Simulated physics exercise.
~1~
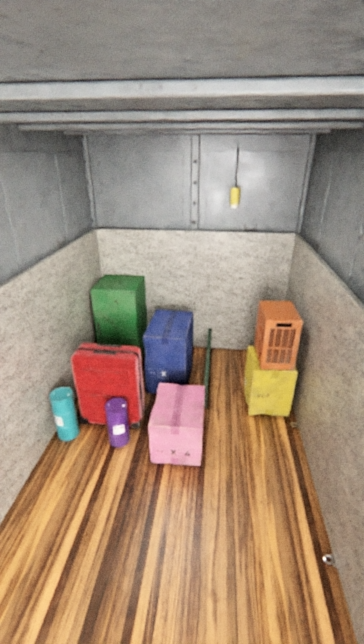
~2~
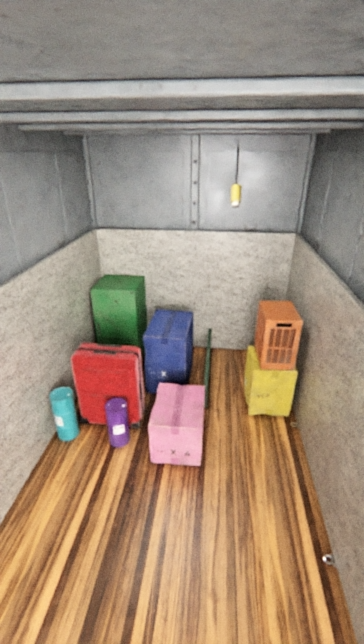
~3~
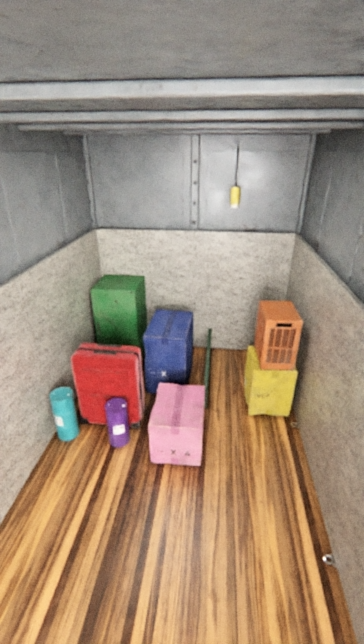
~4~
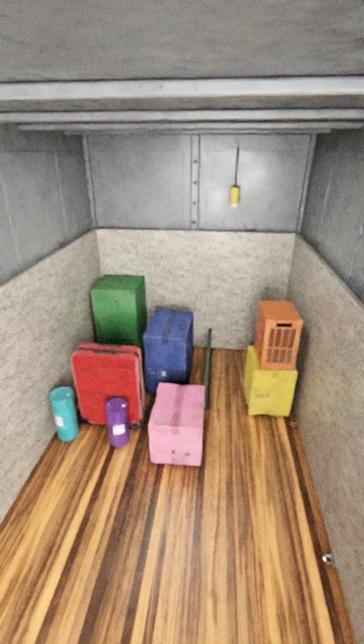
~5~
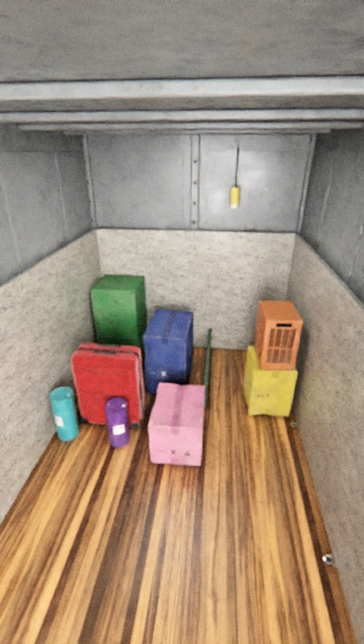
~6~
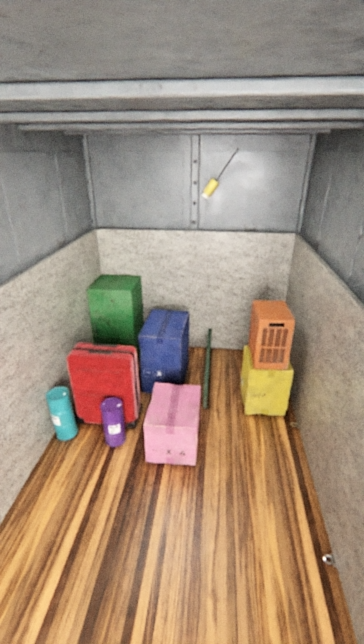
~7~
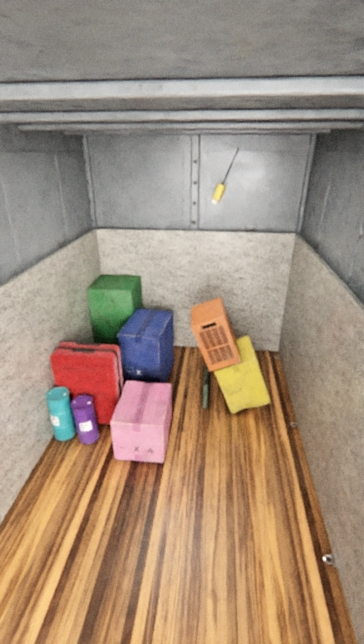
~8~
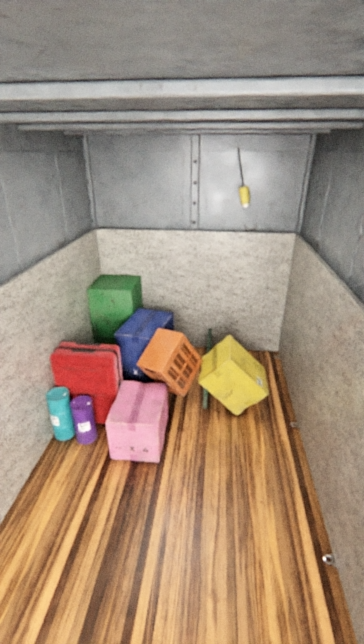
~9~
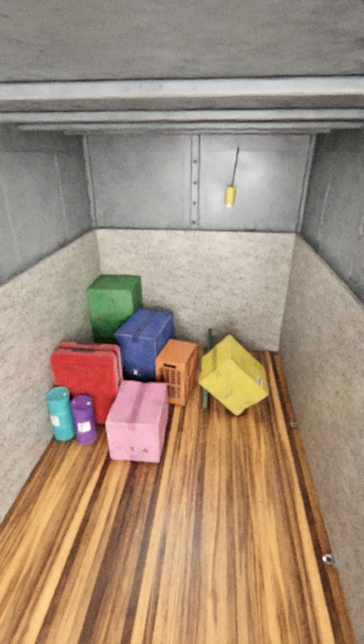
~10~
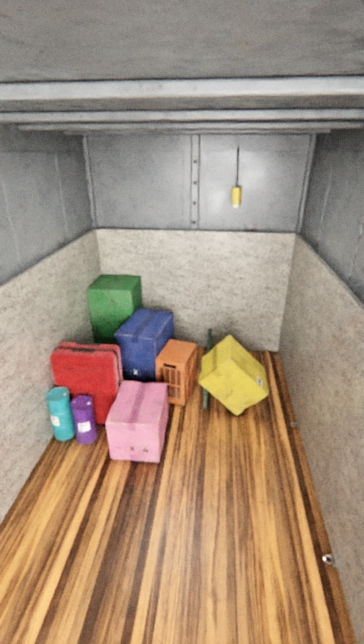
At first, coloured boxes, a red case and two small canisters stand still on the striped wooden floor of a van's load bay, with an orange crate stacked on a yellow box at the right. Then the hanging lamp swings and the load begins shifting left. The blue and pink boxes and the purple canister slide left, while the orange crate and yellow box lean over together. The crate drops off toward the blue box, and the yellow box tips further. Finally the crate settles upright on the floor, the yellow box rests tilted, and the lamp hangs straight again.
